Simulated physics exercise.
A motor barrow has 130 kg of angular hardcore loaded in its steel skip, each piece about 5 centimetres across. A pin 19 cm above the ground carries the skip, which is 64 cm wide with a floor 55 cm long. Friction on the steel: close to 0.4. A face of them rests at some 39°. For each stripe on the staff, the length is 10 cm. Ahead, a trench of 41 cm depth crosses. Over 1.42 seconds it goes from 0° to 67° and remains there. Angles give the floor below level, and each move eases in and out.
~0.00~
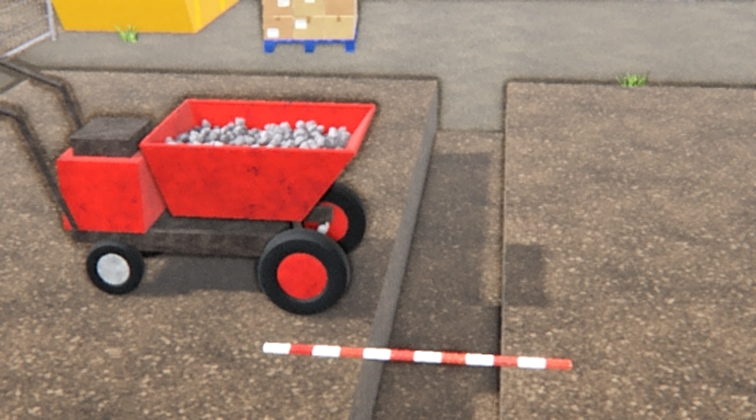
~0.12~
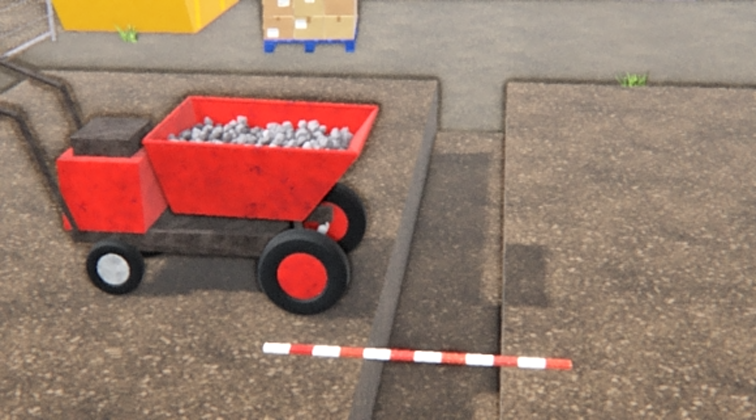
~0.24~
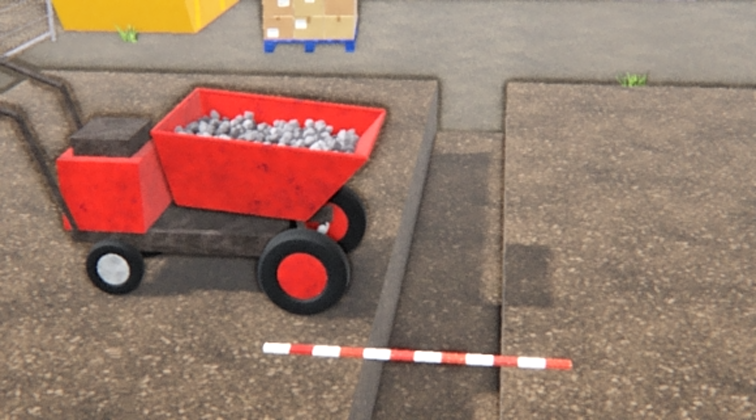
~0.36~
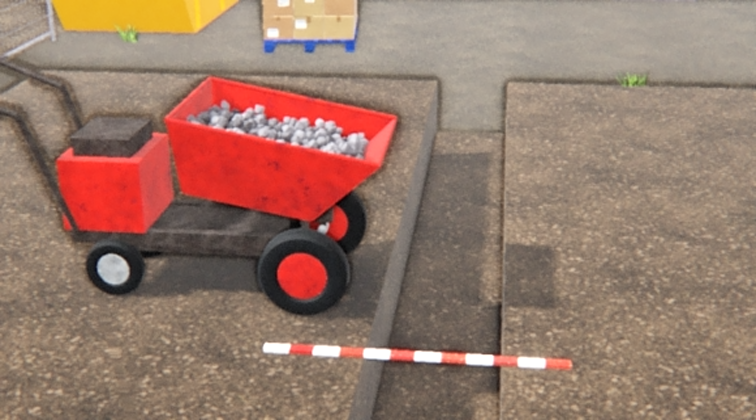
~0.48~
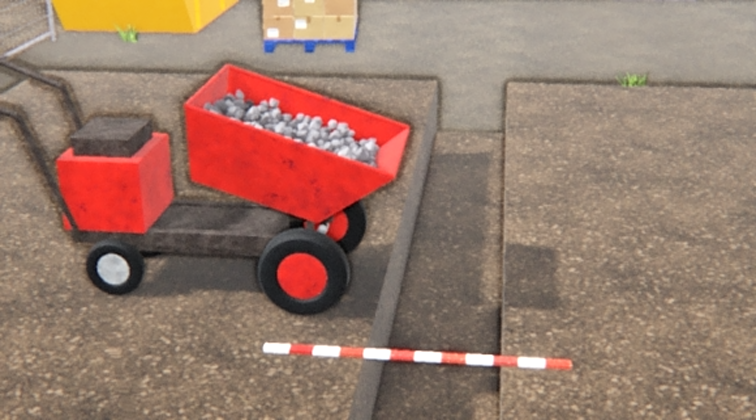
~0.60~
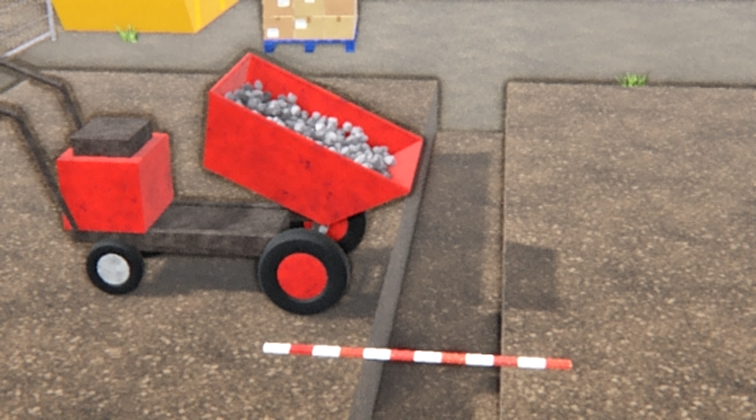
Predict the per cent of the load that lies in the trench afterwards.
55 per cent.
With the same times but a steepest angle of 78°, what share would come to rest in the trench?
With that change, near 95 per cent.
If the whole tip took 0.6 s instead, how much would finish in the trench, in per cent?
It would be near 45 per cent.
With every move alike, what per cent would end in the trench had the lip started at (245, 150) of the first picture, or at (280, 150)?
40 % and 65 %.
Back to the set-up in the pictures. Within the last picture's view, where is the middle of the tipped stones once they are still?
I'd put it close to (475, 360).
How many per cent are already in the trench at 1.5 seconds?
By then, around 10 percent.
After 1.1 s the floor is at 56°; 100 % in the skip; the foremost stones are at (432, 225).
After 1.5 s the floor is at 67°; 89 % in the skip, 10 % in the trench; the foremost stones are at (510, 287).
After 1.9 s the floor is at 67°; 70 % in the skip, 26 % in the trench, 4 % past the trench; the foremost stones are at (566, 297).
After 3.8 s the floor is at 67°; 40 % in the skip, 55 % in the trench, 5 % past the trench; the foremost stones are at (570, 290).
